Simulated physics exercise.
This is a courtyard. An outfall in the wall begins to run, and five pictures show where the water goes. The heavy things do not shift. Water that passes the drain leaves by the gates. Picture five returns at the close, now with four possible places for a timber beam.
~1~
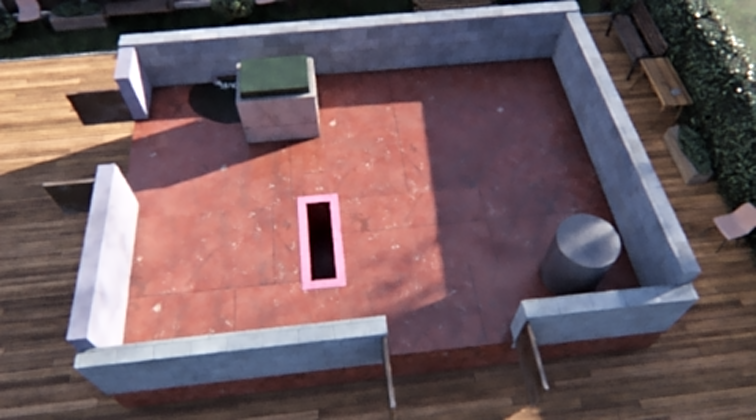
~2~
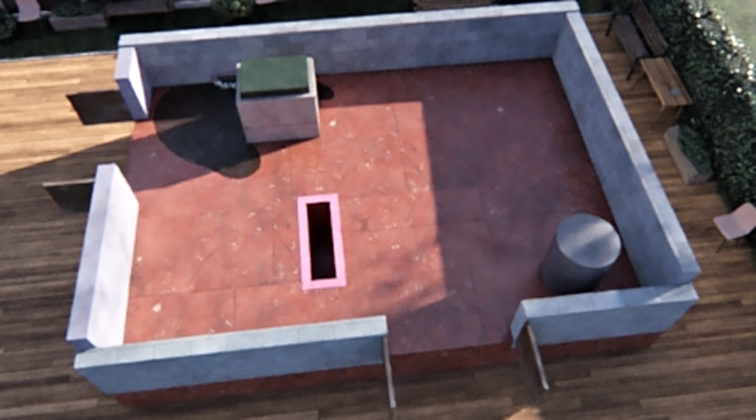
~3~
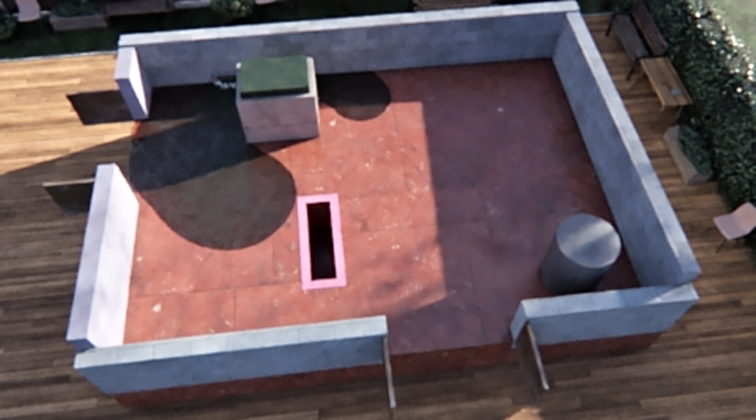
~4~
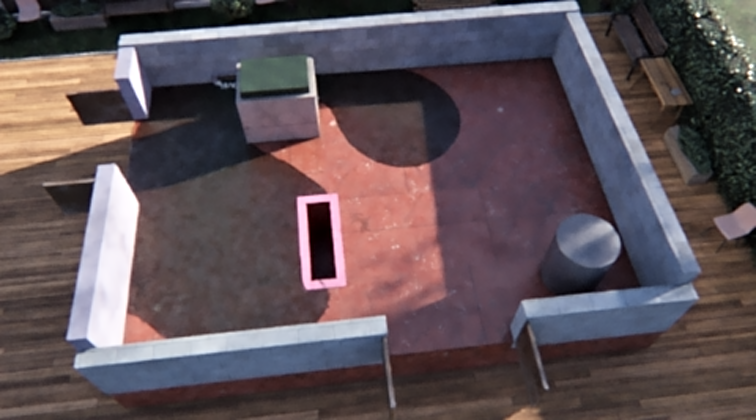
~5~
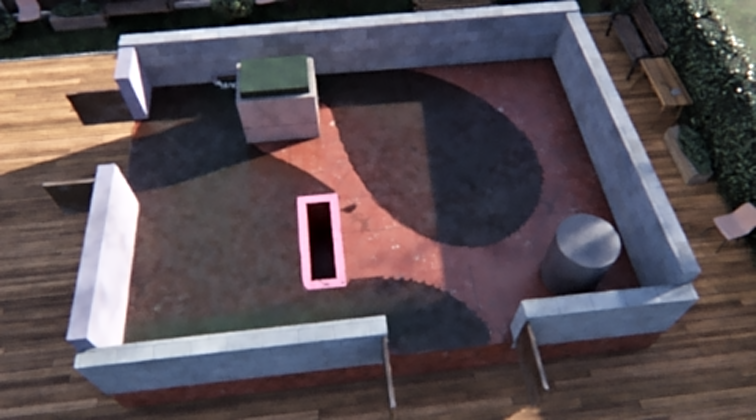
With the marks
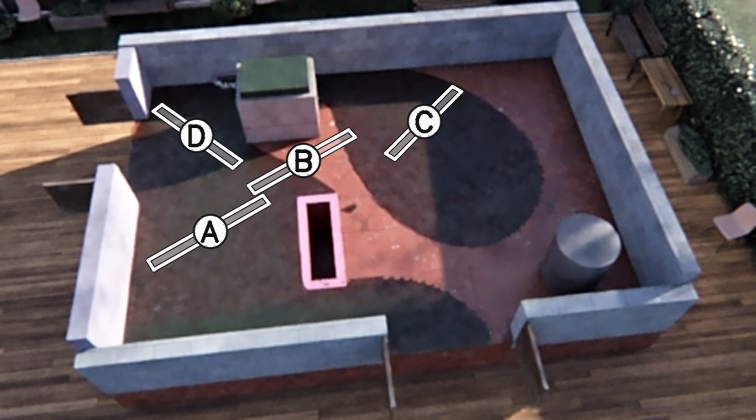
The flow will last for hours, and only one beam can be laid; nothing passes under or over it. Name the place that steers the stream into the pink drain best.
The best position is D.
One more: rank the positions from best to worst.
Best to worst: D, C, A, B.
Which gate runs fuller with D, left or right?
More leaves on the right.
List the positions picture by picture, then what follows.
The first picture shows outfall at (230, 77); pink drain at (321, 240); open gate at (448, 333); open gate at (144, 159); front seen at (215, 117), 3 % of the ground wet; pink drain still dry.
The second picture shows front seen at (220, 171), 9 % of the ground wet; pink drain still dry.
The third picture shows front seen at (237, 241), 22 % of the ground wet; pink drain still dry.
The fourth picture shows front seen at (320, 301), 42 % of the ground wet; pink drain taking water.
The fifth picture shows front seen at (530, 198), 60 % of the ground wet; pink drain taking water.
On the marked copy, A from (150, 265) to (266, 199); B from (251, 189) to (351, 133); C from (390, 156) to (456, 89); D from (157, 107) to (237, 164).
For position A, about 15 % of the stream goes into the pink drain, about 84 % out by the gates.
For position B, about 7 % of the stream goes into the pink drain, about 91 % out by the gates.
For position C, about 20 % of the stream goes into the pink drain, about 77 % out by the gates.
For position D, about 30 % of the stream goes into the pink drain, about 68 % out by the gates.
